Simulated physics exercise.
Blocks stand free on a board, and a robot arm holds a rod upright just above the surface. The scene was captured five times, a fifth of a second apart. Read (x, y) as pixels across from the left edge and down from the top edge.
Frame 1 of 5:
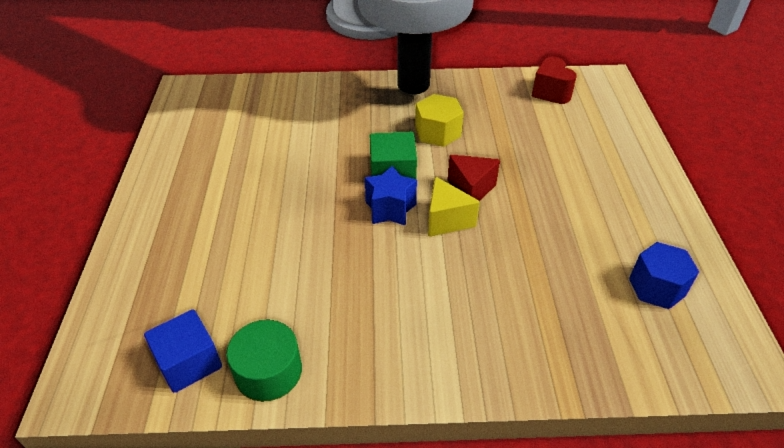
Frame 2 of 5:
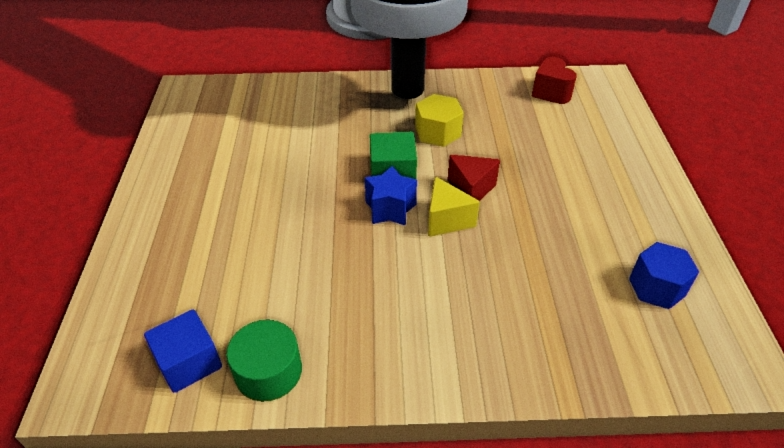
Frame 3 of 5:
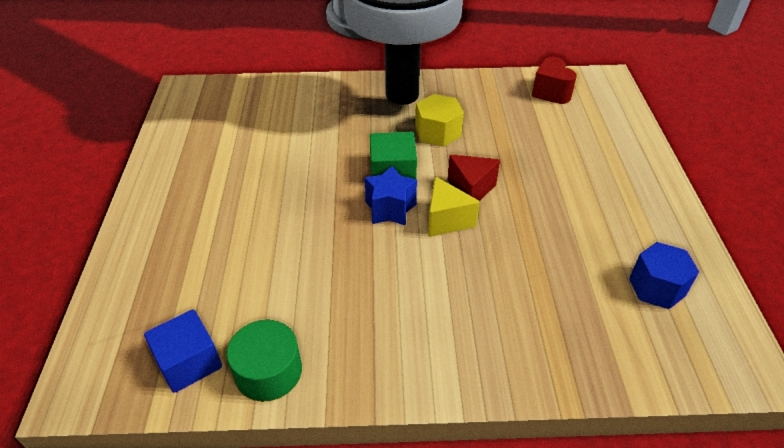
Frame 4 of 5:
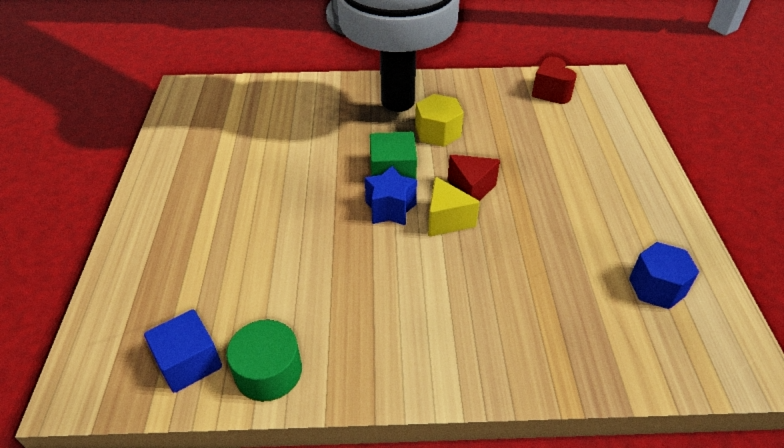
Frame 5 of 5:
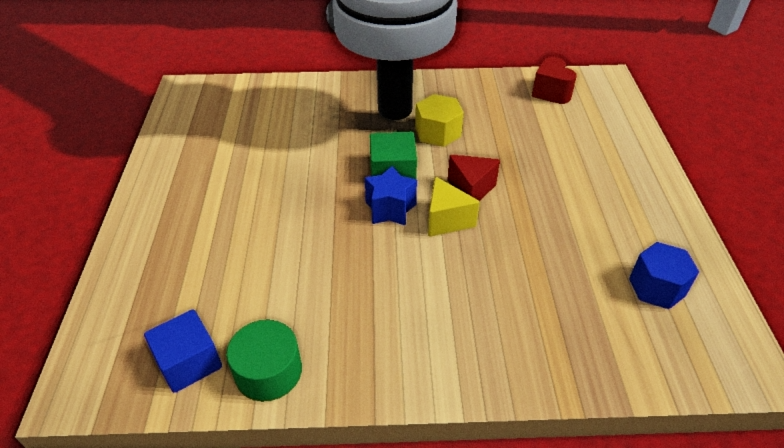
To begin with, a robot arm holds a dark rod upright near the far edge of a wooden board scattered with red, yellow, green and blue blocks. The rod then moves slightly left and toward the viewer, nearing the green square block beside the yellow hexagon, while every block stays still.
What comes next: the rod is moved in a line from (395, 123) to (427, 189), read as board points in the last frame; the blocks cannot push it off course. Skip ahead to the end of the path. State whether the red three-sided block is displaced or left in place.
It stays put.
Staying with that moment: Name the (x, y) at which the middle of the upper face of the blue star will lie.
I'd say the blue star ends with its top centre at (376, 203).
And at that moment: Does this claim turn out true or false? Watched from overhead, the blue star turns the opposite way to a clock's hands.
My answer: True.
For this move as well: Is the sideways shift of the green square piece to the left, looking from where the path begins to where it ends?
No
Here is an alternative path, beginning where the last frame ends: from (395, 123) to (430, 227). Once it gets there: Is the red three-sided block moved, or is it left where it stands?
Right where it was.
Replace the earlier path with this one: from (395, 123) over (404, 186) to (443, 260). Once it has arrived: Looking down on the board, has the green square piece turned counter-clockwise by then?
The answer is no.
The first path, step by step. One third of the way, rod (405, 132); nothing pushed yet.
Two thirds of the way, rod (416, 154); blue star (383, 194), turned 25° anticlockwise; green square piece (388, 161), turned 45° clockwise.
At the end, rod (427, 178); blue star (376, 203), turned 45° anticlockwise; green square piece (384, 170), turned 75° clockwise; red three-sided block still.
